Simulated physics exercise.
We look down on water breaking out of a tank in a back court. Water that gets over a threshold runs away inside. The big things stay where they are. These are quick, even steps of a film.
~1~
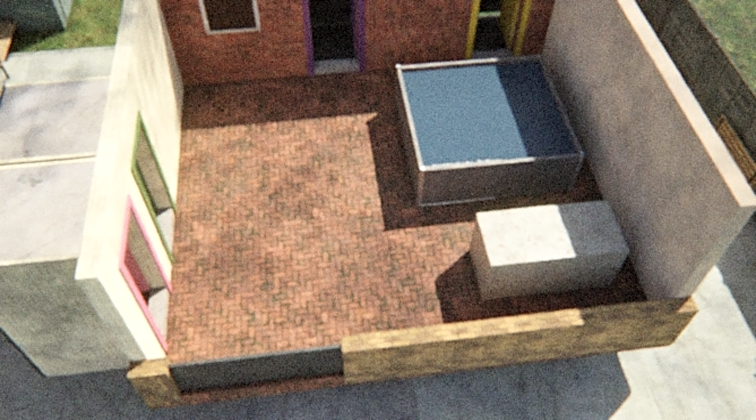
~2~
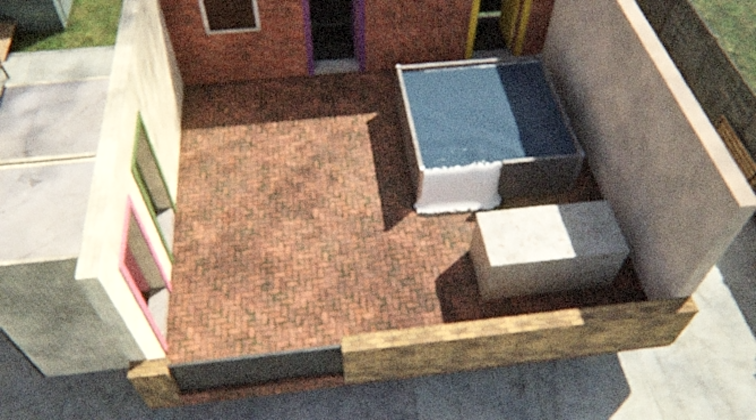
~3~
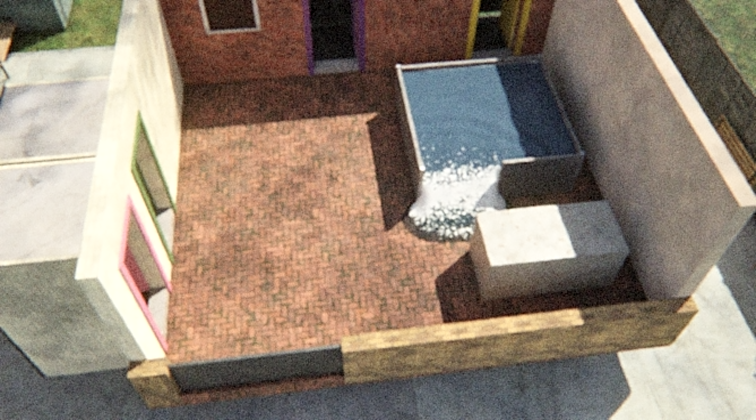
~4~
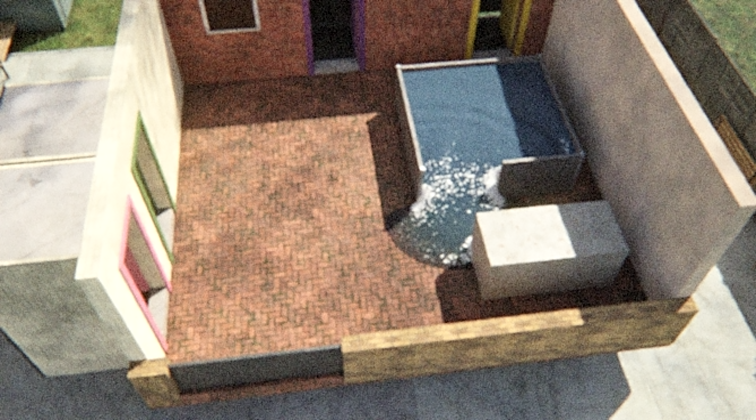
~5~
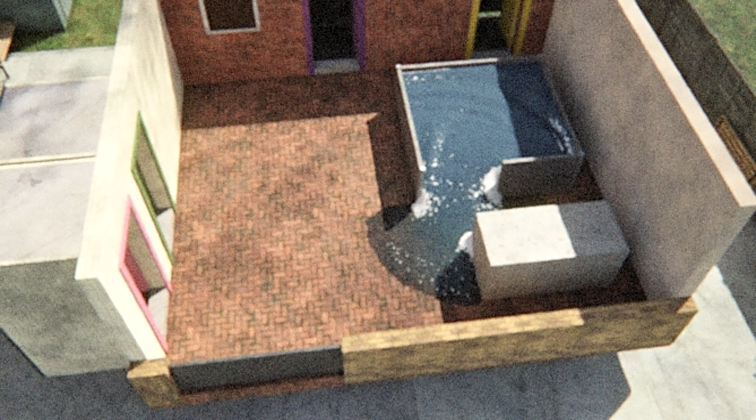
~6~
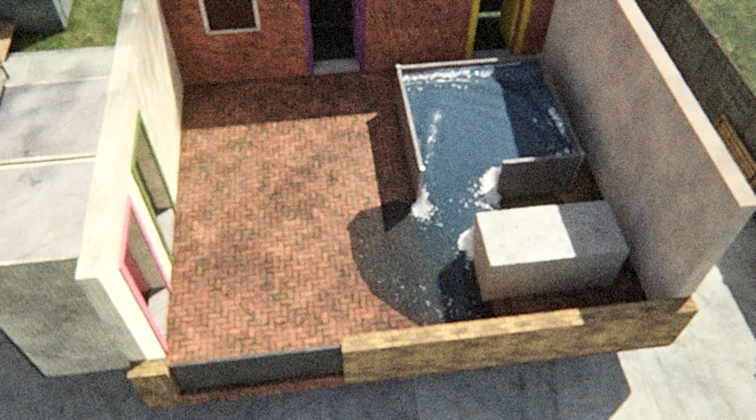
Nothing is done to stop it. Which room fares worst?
It is the pink one.
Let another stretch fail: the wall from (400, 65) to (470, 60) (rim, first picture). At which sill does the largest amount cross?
I say the door marked yellow.
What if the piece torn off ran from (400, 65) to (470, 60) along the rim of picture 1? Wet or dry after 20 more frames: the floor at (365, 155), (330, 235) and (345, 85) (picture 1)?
In turn: No water, free of water, awash.
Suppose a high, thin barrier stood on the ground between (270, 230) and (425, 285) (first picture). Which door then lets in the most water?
Most goes in at the yellow one.
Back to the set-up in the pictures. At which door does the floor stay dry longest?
That is the purple one.
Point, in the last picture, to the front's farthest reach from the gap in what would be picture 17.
I would point to (164, 382).
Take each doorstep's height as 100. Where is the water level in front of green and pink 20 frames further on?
Roughly 50 per cent, then 200 per cent.
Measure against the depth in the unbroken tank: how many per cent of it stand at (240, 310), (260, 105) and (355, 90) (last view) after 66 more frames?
About 20, 20 and 16 per cent.
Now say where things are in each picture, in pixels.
The first frame shows the tank at (485, 112) is whole and still.
In the second frame, the front is at (419, 212), out from the gap at (459, 189).
In the third frame, the front is at a hidden place, out from the gap at (459, 190).
In the fourth frame, the front is at (425, 259), out from the gap at (459, 191).
In the fifth frame, the front is at (457, 299), out from the gap at (459, 190).
In the sixth frame, the front is at a hidden place, out from the gap at (459, 190).
A moment on, water covers 25 % of the floor; purple door not reached, green door not reached, pink door not reached, yellow door not reached.
Next, water covers 40 % of the floor; purple door not reached, green door not reached, pink door wet at the sill, nothing in, yellow door not reached.
Then, water covers 55 % of the floor; purple door not reached, green door wet at the sill, nothing in, pink door a lot in, yellow door wet at the sill, nothing in.
Later, water covers 90 % of the floor; purple door wet at the sill, nothing in, green door wet at the sill, nothing in, pink door a lot in, yellow door some in.
In the end, water covers 100 % of the floor; purple door wet at the sill, nothing in, green door wet at the sill, nothing in, pink door a lot in, yellow door some in; the pink door has let in the most.
